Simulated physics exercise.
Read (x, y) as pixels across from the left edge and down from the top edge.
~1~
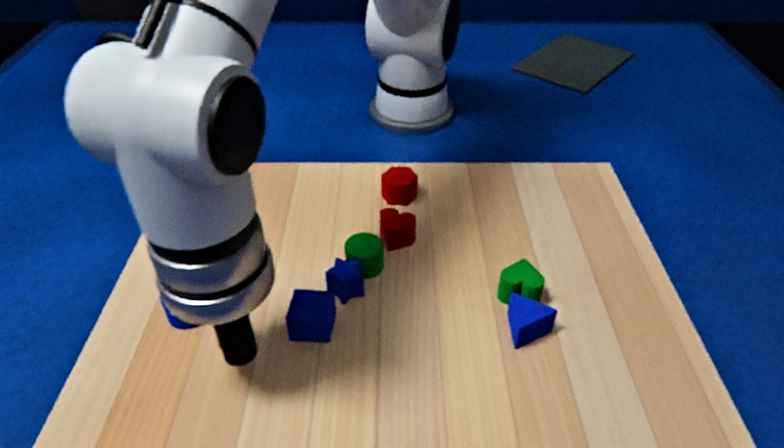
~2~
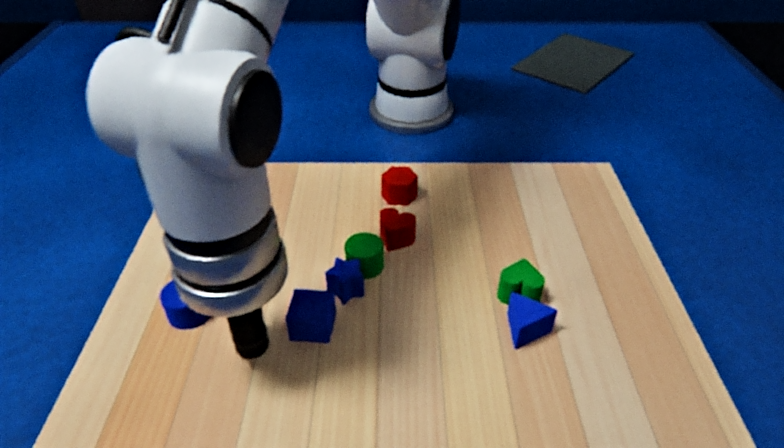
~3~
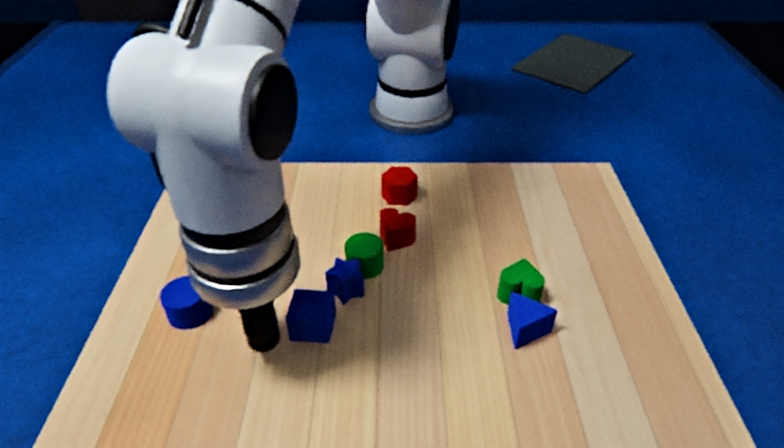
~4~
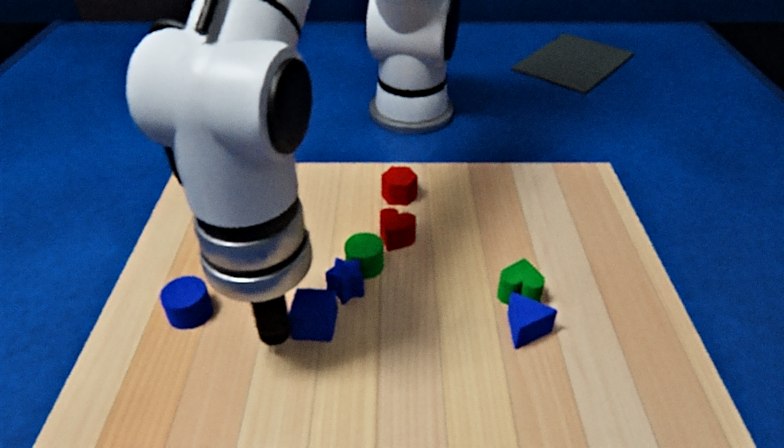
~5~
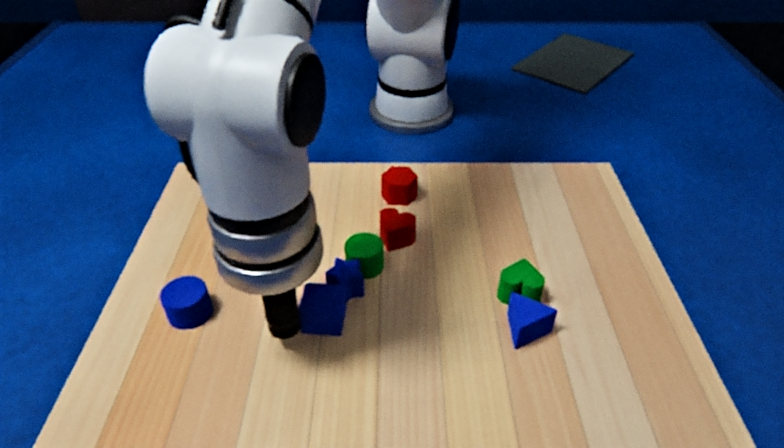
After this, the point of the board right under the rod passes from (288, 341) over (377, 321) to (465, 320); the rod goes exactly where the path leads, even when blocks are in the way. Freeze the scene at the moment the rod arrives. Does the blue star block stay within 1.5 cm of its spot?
My answer is no.
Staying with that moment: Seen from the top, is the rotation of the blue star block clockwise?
No - that is not the case.
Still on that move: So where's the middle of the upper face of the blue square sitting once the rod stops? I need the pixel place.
Answer: (404, 270).
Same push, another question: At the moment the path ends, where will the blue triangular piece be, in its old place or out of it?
Same place.
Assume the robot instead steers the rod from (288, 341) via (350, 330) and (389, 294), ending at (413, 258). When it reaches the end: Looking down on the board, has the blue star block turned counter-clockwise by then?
That would be a yes.
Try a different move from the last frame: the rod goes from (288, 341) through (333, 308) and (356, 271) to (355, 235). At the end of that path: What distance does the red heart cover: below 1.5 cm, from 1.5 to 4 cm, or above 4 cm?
It shifts 1.5 to 4 cm.
What follows on the original path. One third of the way, rod at (348, 314); blue square at (375, 282), turned 25° anticlockwise; blue star block at (362, 258), turned 60° anticlockwise; green circle at (368, 234).
Two thirds of the way, rod at (406, 304); blue square at (404, 270), turned 95° anticlockwise; blue star block at (362, 257), turned 65° anticlockwise; green circle at (368, 234).
At the end, rod at (467, 307); blue square at (404, 270), turned 95° anticlockwise; blue star block at (362, 257), turned 65° anticlockwise; green circle at (368, 234); blue triangular piece unmoved.
